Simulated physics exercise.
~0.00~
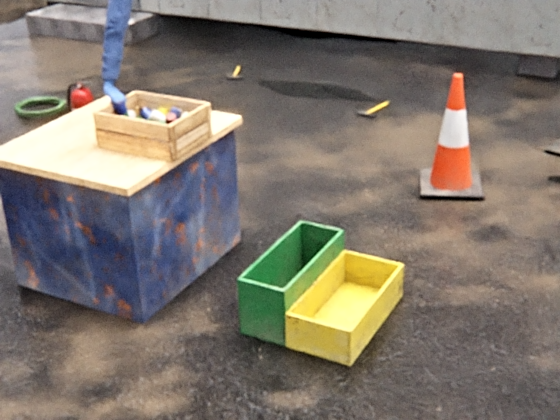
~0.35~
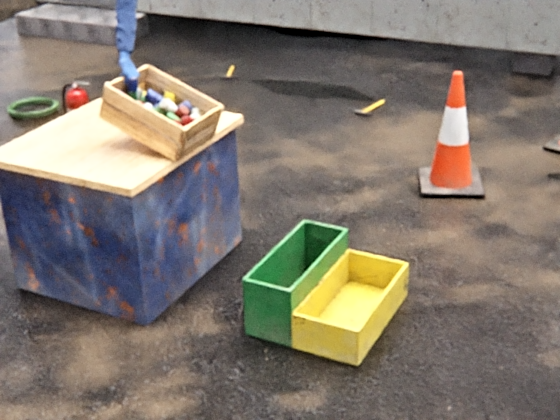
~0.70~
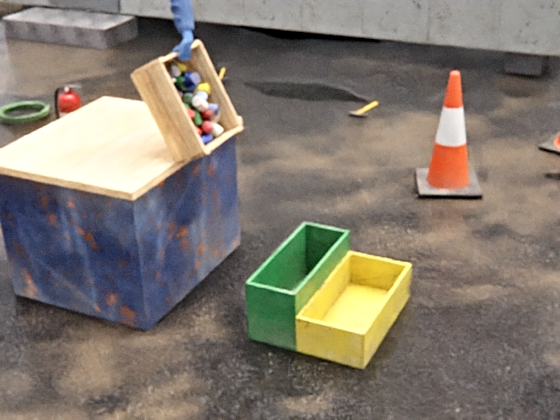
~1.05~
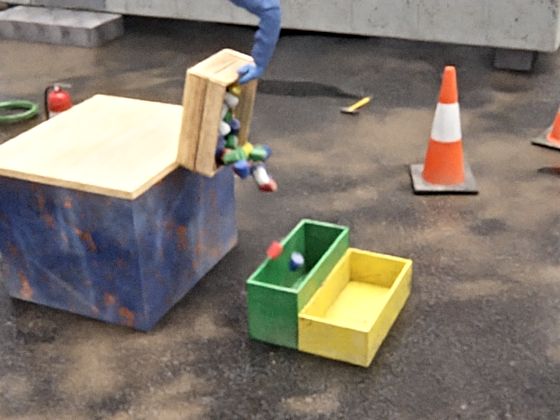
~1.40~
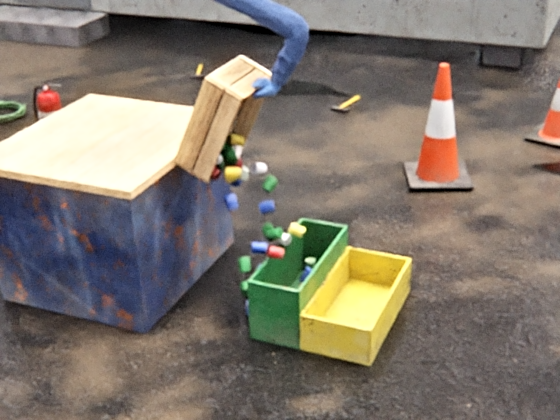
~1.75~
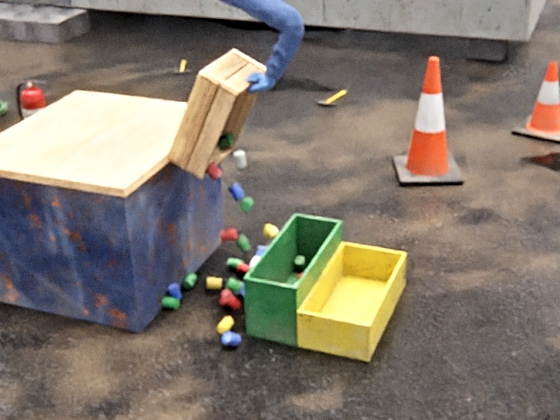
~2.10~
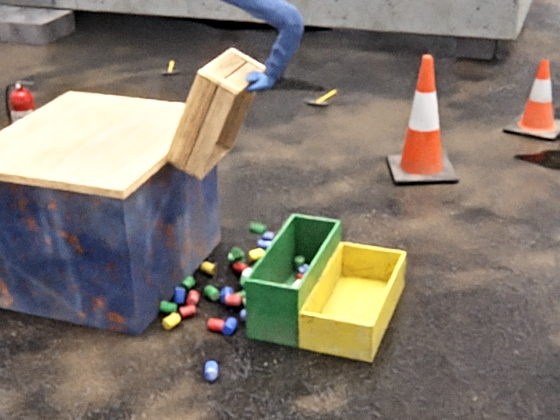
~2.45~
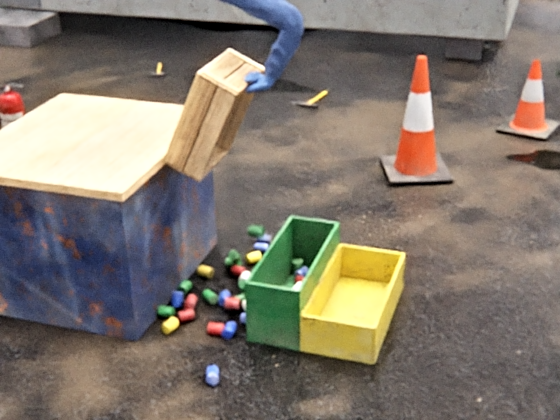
We see a blue-sleeved, gloved arm tip a wooden crate of small colourful pieces over a bench edge towards adjoining green and yellow boxes. Some pieces land in the green box, but many scatter on the ground short of it, while the yellow box stays empty.
